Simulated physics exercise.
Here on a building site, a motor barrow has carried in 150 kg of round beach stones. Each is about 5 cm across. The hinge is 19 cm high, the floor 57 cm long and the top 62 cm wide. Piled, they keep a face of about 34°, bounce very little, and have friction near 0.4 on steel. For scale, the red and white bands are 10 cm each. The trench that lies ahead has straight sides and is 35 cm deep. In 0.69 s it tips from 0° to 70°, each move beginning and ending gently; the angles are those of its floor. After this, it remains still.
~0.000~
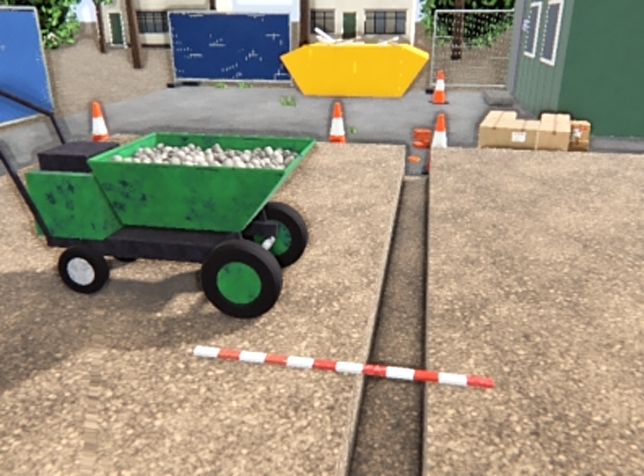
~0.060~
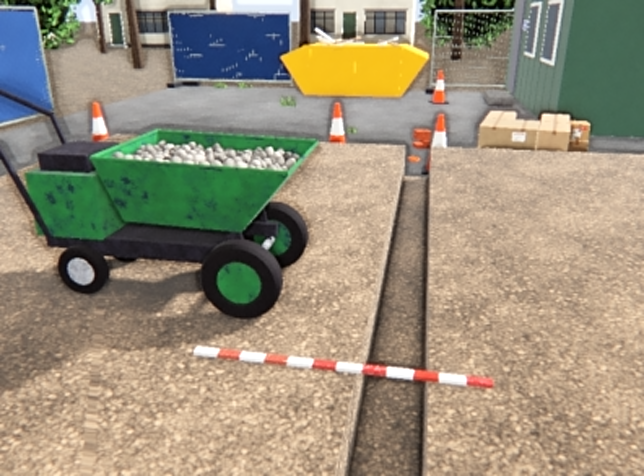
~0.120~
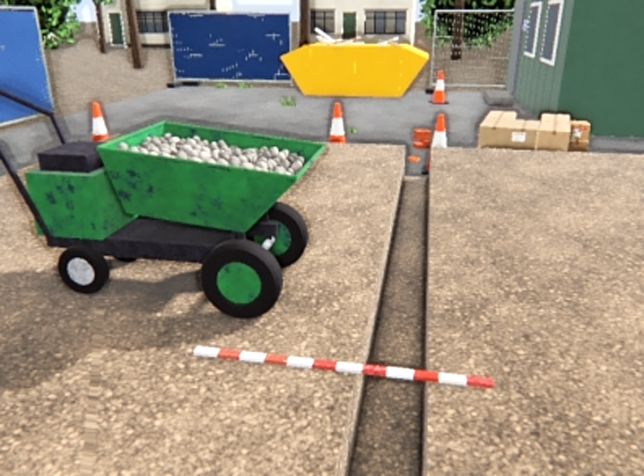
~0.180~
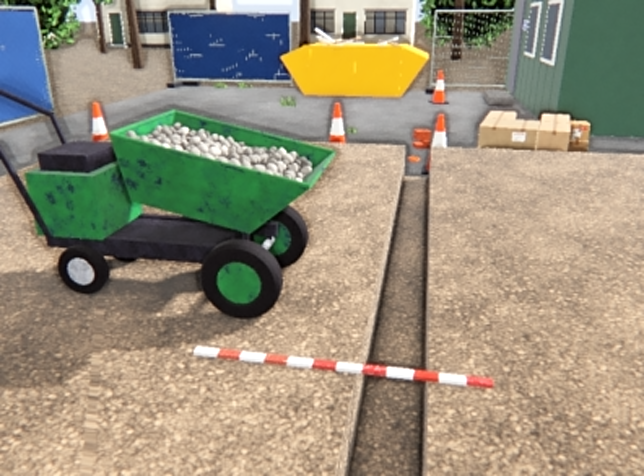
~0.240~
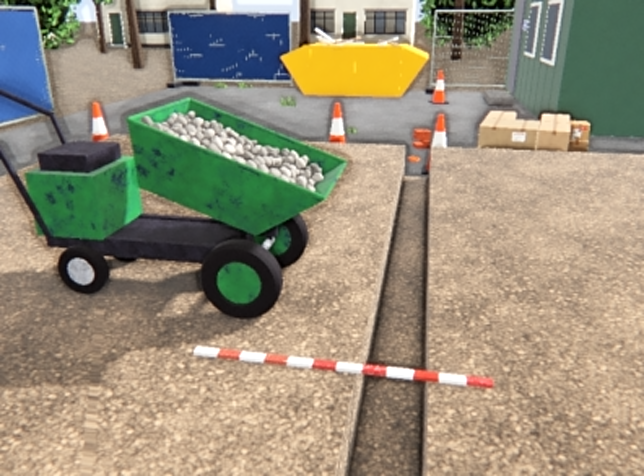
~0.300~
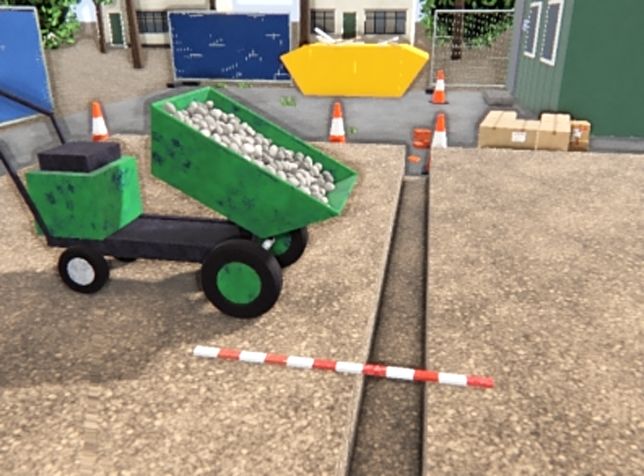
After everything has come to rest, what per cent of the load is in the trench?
I would say 66 percent.
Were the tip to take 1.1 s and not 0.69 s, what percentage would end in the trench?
About 75 percent, I'd say.
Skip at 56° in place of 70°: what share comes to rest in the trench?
It would be near 50 per cent.
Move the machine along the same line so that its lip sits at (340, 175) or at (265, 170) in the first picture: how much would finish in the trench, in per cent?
First spot about 20, second spot about 85 per cent.
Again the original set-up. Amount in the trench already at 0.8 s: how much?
Close to 25 per cent has got there by then.
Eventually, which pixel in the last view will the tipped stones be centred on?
The tipped stones centre close to (413, 339).
After 0.5 s the floor is at 59°; 100 % in the skip; the foremost stones are at (367, 251).
After 0.8 s the floor is at 70°; 68 % in the skip, 27 % in the trench, 4 % past the trench; the foremost stones are at (448, 309).
After 1.1 s the floor is at 70°; 17 % in the skip, 50 % in the trench, 33 % past the trench; the foremost stones are at (612, 304).
After 3.1 s the floor is at 70°; 0 % in the skip, 66 % in the trench, 34 % past the trench; the foremost stones are past the picture's edge.
